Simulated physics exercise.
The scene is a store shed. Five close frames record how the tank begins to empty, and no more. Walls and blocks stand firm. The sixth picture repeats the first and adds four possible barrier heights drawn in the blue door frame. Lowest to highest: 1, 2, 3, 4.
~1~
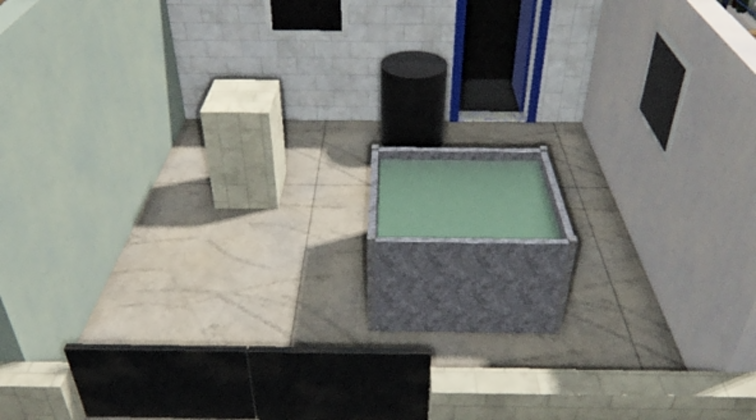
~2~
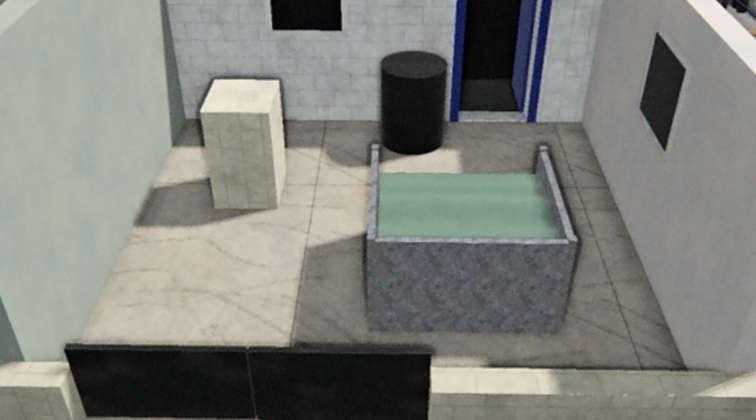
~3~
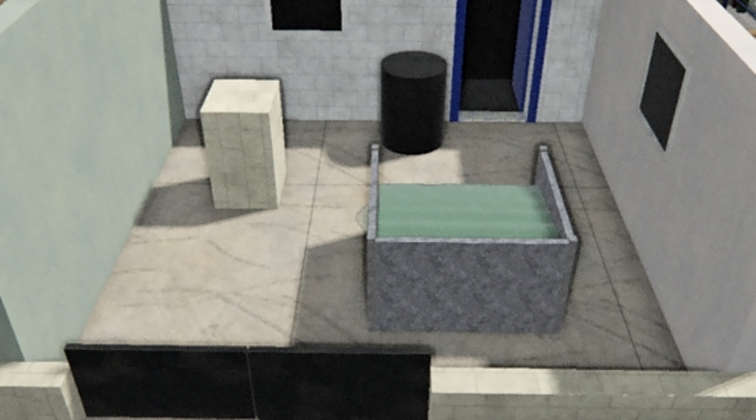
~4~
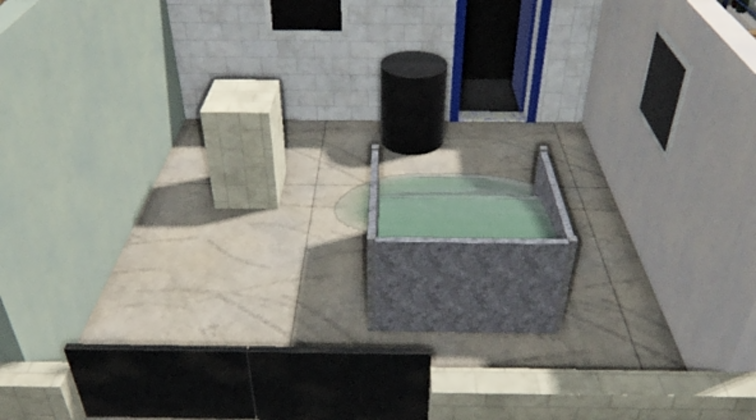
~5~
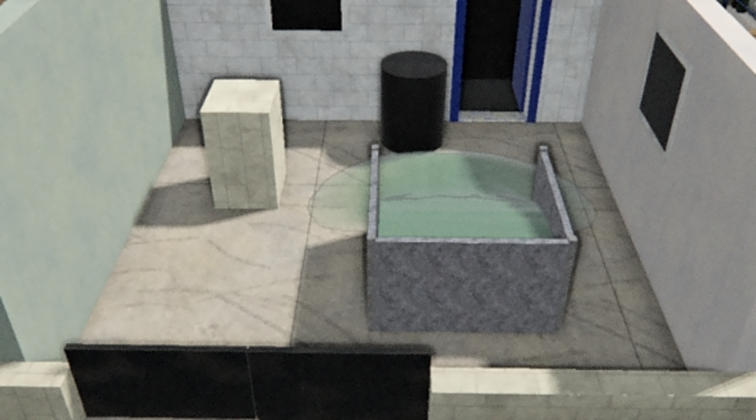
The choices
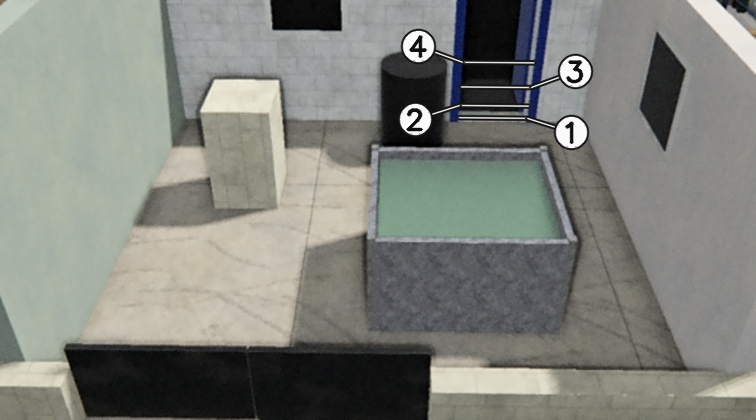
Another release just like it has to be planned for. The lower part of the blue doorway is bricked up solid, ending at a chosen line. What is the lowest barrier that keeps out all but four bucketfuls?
3 is the one.
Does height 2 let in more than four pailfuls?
Yes, it does.
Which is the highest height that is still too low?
The answer is 2.
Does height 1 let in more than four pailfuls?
Yes.
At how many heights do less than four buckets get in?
Two.
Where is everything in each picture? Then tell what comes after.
Water in the tank at rest, its middle at (464, 198); foot of the blue doorway at (492, 121); shut gate at (250, 360), in the first frame.
Water covers 2 % of the ground, its front hidden from here, in the second frame.
Water covers 5 % of the ground, its front hidden from here, in the third frame.
In the fourth frame, 10 % of the ground under water, visible out to (345, 205).
In the fifth frame, 18 % of the ground under water, visible out to (349, 170).
In white, 1 at (493, 118); 2 at (494, 105); 3 at (496, 87); 4 at (498, 62); from the bottom up 1, 2, 3, 4.
Choosing 1, dozens of bucketfuls pour in.
Choosing 2, some 20 bucketfuls get in.
Choosing 3, a bucket or two gets in.
Choosing 4, nothing gets over.
